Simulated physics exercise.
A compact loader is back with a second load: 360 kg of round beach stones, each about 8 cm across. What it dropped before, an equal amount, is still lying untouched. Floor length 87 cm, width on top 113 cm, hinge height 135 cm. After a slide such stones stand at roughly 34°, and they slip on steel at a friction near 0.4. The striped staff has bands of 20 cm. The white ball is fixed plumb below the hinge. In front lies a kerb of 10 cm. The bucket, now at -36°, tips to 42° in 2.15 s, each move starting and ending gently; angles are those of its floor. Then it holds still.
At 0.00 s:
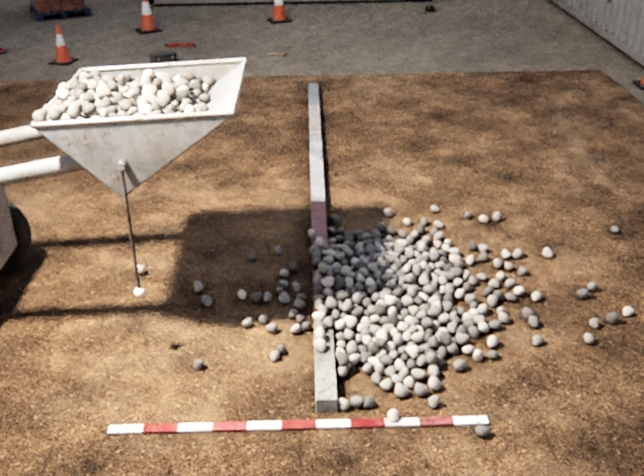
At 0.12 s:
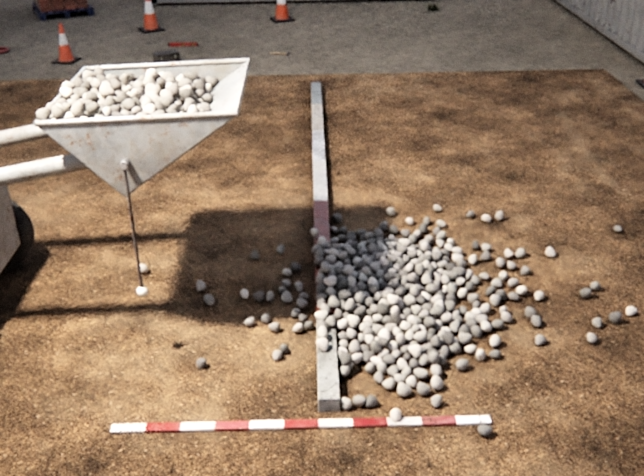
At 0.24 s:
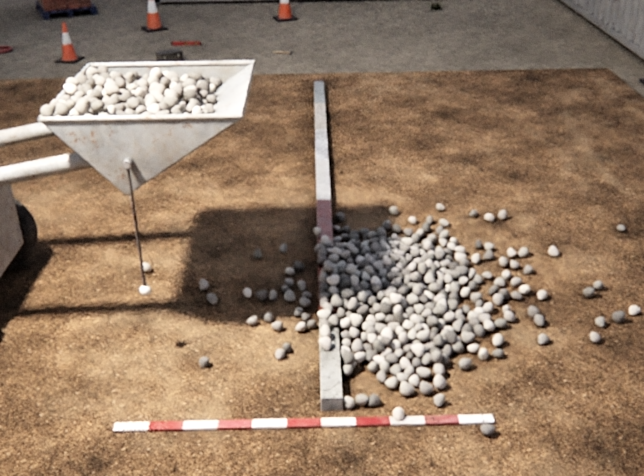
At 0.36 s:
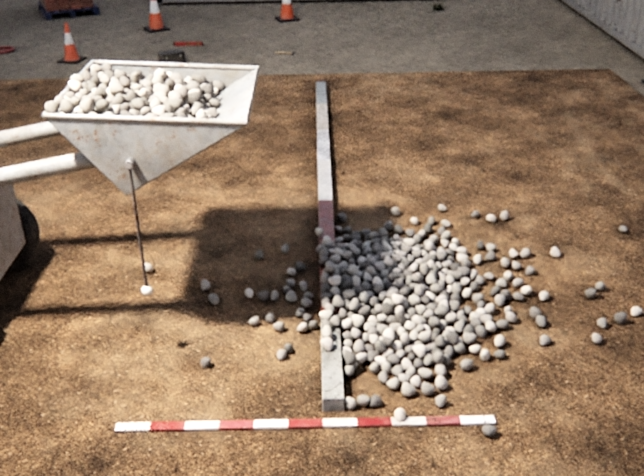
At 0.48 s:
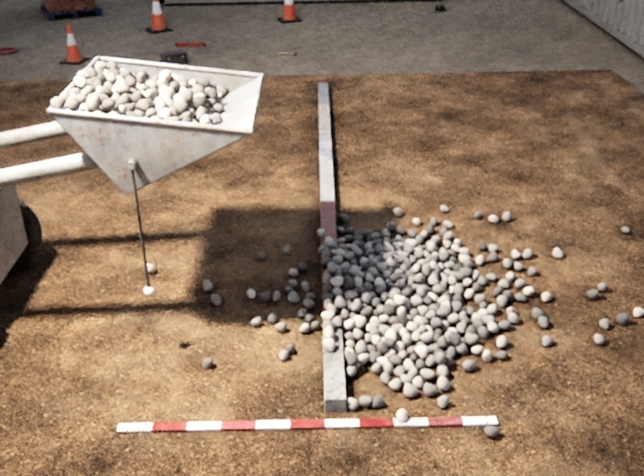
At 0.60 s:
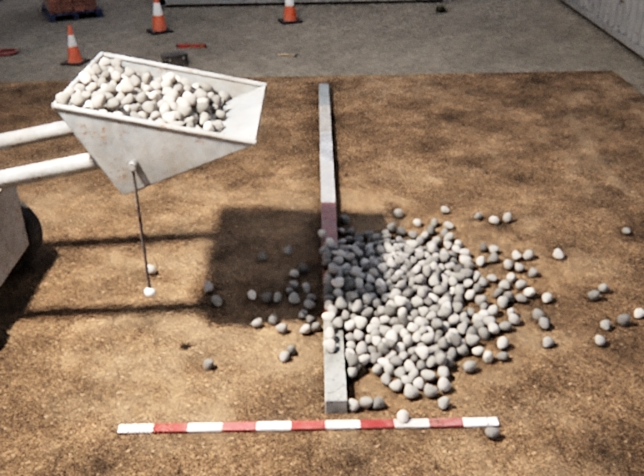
A white bucket loaded with pale rounded stones slowly tilting down to the right beside a kerb and scattered stone heap.
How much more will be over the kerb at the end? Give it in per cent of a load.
Some 7 per cent is added.
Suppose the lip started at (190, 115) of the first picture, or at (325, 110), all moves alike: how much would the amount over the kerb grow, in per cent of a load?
First some 0, then 85 per cent.
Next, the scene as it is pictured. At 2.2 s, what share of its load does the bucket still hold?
About 5 per cent.
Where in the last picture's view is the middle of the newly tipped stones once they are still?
Near (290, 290).
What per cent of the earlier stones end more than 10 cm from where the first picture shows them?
About 5 per cent.
After 1.6 s the floor is at 30°; in per cent of one load, 87 in the bucket, 22 on this side of the kerb, 91 over the kerb; the foremost stones are at (614, 304).
After 2.2 s the floor is at 42°; in per cent of one load, 7 in the bucket, 99 on this side of the kerb, 93 over the kerb; the foremost stones are at (614, 304).
After 2.6 s the floor is at 42°; in per cent of one load, 0 in the bucket, 103 on this side of the kerb, 97 over the kerb; the foremost stones are at (614, 304).
After 5.2 s the floor is at 42°; in per cent of one load, 0 in the bucket, 102 on this side of the kerb, 98 over the kerb; the foremost stones are at (614, 304). Net gain over the kerb, 7.
